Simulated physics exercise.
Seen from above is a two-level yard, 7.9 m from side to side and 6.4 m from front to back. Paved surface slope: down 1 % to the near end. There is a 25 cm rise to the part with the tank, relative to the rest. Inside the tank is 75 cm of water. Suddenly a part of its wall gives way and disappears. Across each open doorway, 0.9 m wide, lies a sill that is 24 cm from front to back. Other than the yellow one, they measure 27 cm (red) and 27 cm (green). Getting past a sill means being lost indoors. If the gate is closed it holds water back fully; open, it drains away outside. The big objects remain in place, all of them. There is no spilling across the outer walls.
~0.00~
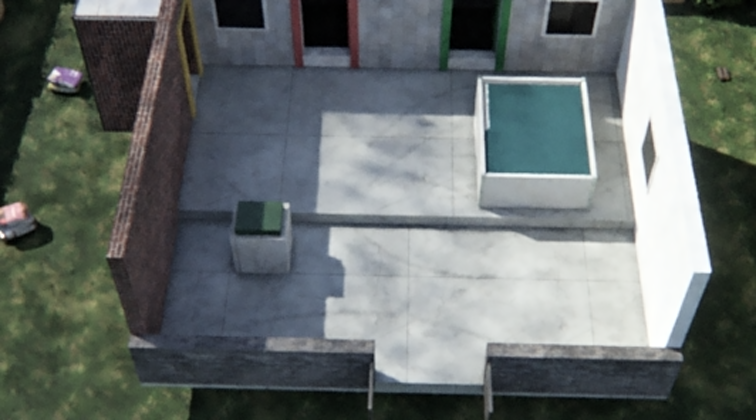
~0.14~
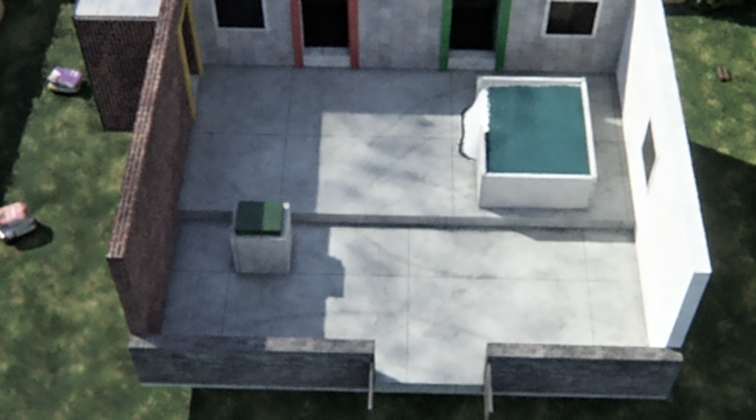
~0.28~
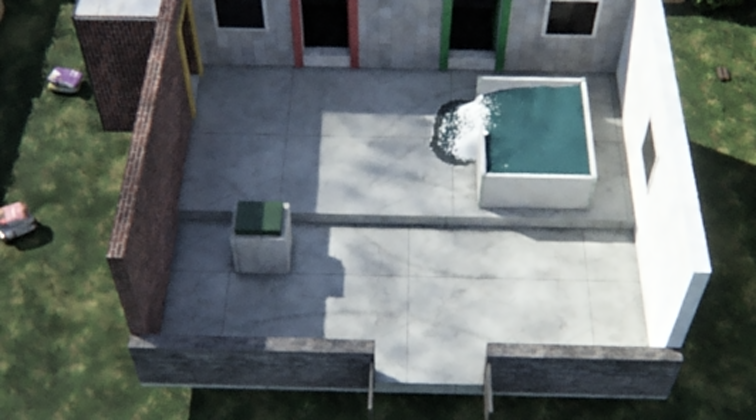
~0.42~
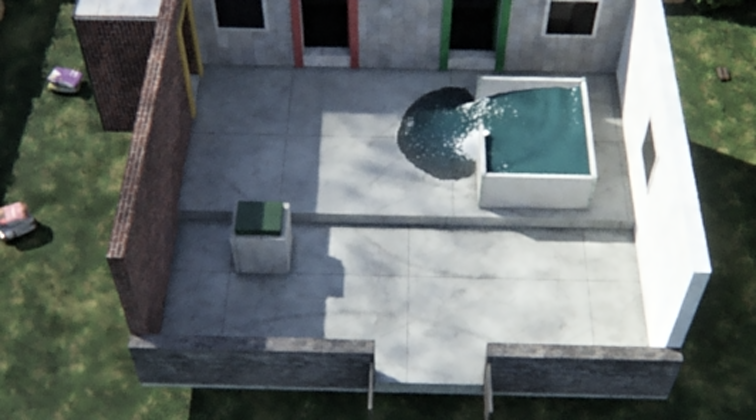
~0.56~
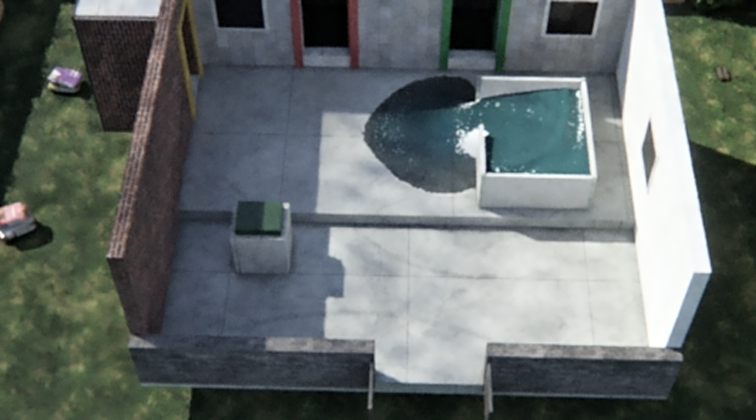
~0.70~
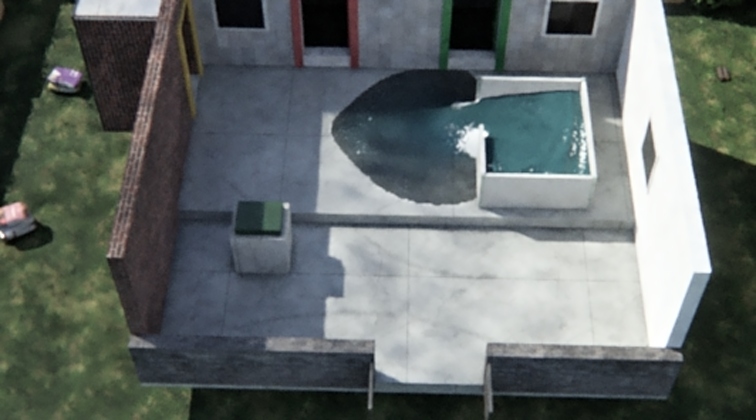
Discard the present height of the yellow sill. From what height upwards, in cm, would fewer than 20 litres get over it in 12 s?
About 30 cm.
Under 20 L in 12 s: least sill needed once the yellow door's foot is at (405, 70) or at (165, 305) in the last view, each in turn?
First place around 16 cm, second around 13.0 cm.
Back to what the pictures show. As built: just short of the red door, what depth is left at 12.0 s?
Depth: Near 4.0 cm.
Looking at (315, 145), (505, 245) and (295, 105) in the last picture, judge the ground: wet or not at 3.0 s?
Those three come out soaked, bone-dry and soaked, in that order.
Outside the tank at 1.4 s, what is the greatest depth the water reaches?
About 38 cm.
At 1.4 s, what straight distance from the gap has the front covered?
5.0 metres.
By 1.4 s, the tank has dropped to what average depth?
Near 50 cm, averaged.
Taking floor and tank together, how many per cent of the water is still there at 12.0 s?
Roughly 80 per cent of the water.
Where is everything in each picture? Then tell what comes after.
The first frame shows the tank at (535, 129) is whole and still, 75 cm deep; the yellow door at (190, 56) is dry.
In the second frame, the gap is at (480, 124), the front 0.3 m out at (462, 152); the back of the tank holds 75 cm.
In the third frame, the front is at (435, 149), 0.8 m from the gap at (480, 124); 0.9 m2 of floor is wet, 75 cm left at the back.
In the fourth frame, the gap is at (480, 125), the front 1.4 m out at (402, 143); the back of the tank holds 74 cm.
In the fifth frame, the front is at (369, 140), 2.0 m from the gap at (480, 125); 3.9 m2 of floor is wet, 67 cm left at the back.
In the sixth frame, water pours out at (480, 125) and has run 2.6 m, to (336, 134); about 5 cm deep outside, 62 cm at the back; the yellow door at (190, 56), 5.3 m from the gap, is still 2.7 m from the nearest water.
After 1.4 s water covers 30 % of the floor, deepest (38 cm) near (468, 129); it has not reached the yellow door.
After 3.0 s water covers 45 % of the floor, deepest (32 cm) near (196, 102); 31 cm at the yellow door, 159 litres in over its 7 cm sill.
After 12.0 s water covers 85 % of the floor, deepest (14 cm) near (627, 237); 4 cm at the yellow door, 467 litres in over its 7 cm sill.
At the yellow door as built, the water arrived by 1.6 s and peaked near 34 cm at 2.6 s.
Run again over the same 12 s with other heights there, 37 litres in over 27 cm, 4 litres over 36.5 cm. The limit of 20 litres is kept from about 30 cm up.
